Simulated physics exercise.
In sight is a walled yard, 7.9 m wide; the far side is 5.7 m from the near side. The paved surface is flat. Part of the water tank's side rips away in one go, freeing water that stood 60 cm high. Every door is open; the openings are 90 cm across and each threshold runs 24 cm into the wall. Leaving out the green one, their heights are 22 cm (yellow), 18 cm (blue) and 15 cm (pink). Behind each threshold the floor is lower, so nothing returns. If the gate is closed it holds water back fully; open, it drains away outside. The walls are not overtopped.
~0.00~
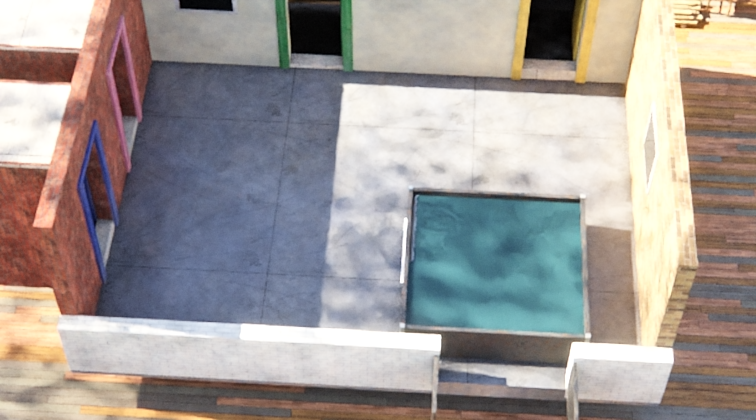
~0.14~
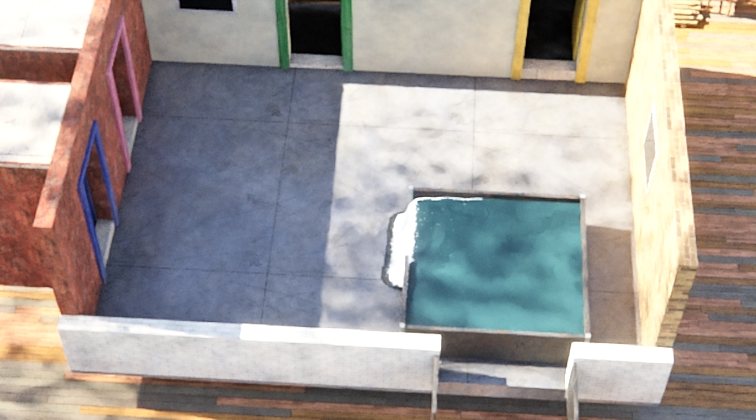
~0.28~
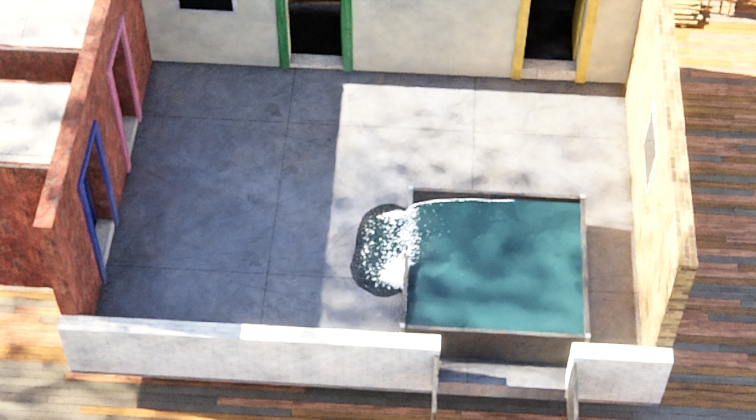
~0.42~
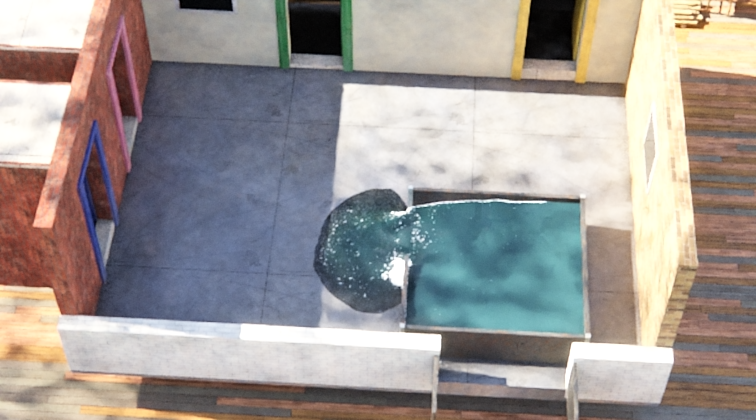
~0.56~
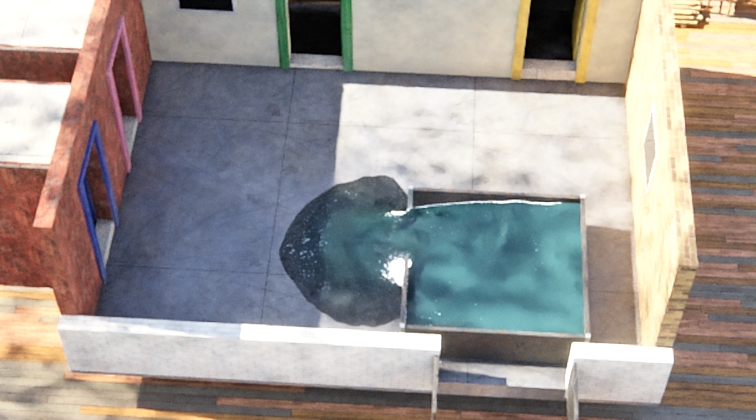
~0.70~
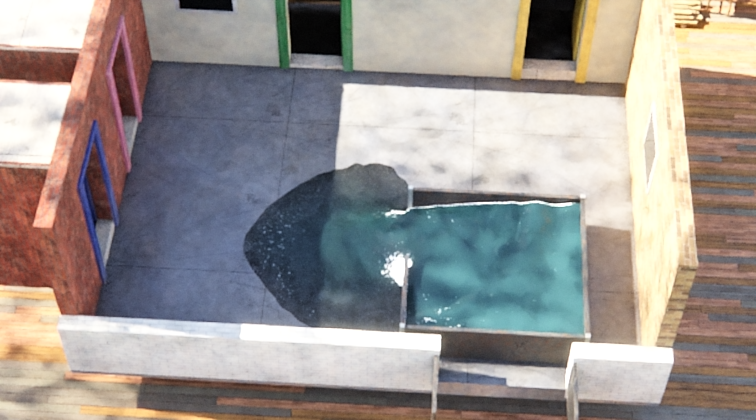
A walled yard with blue, pink, green and yellow doorways held a tank of still, teal water, then water burst from its left side in white froth and spread leftward across the grey paving.
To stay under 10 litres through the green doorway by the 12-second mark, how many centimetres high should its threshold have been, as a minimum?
Close to 8.5 cm is just enough.
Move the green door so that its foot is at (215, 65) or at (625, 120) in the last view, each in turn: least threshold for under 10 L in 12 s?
About 17 and 8.5 cm.
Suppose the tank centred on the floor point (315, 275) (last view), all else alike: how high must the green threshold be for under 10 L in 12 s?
About 6.5 cm.
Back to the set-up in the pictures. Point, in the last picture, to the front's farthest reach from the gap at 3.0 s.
Near (152, 65).
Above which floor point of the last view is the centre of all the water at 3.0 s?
Near (361, 252).
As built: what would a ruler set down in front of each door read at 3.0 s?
Depths in cm: Green 7, yellow 0, blue 23, pink 20.
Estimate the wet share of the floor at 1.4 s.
Near 35 per cent is wet.
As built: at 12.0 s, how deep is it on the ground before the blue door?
Roughly 9.0 cm deep.
After 1.4 s water covers 35 % of the floor, deepest (36 cm) near (400, 233); it has not reached the green door.
After 3.0 s water covers 55 % of the floor, deepest (40 cm) near (152, 65); 7 cm at the green door, 0 litres in over its 8 cm threshold.
After 12.0 s water covers 100 % of the floor, deepest (12 cm) near (621, 154); 10 cm at the green door, 12 litres in over its 8 cm threshold.
At the green door as built, the water arrived by 2.5 s and peaked near 10 cm at 5.4 s.
With a threshold of 7 cm, 23 litres would have come in within the 12 s; with 10.5 cm, 0 litres. So under 10 litres takes about 8.5 cm.
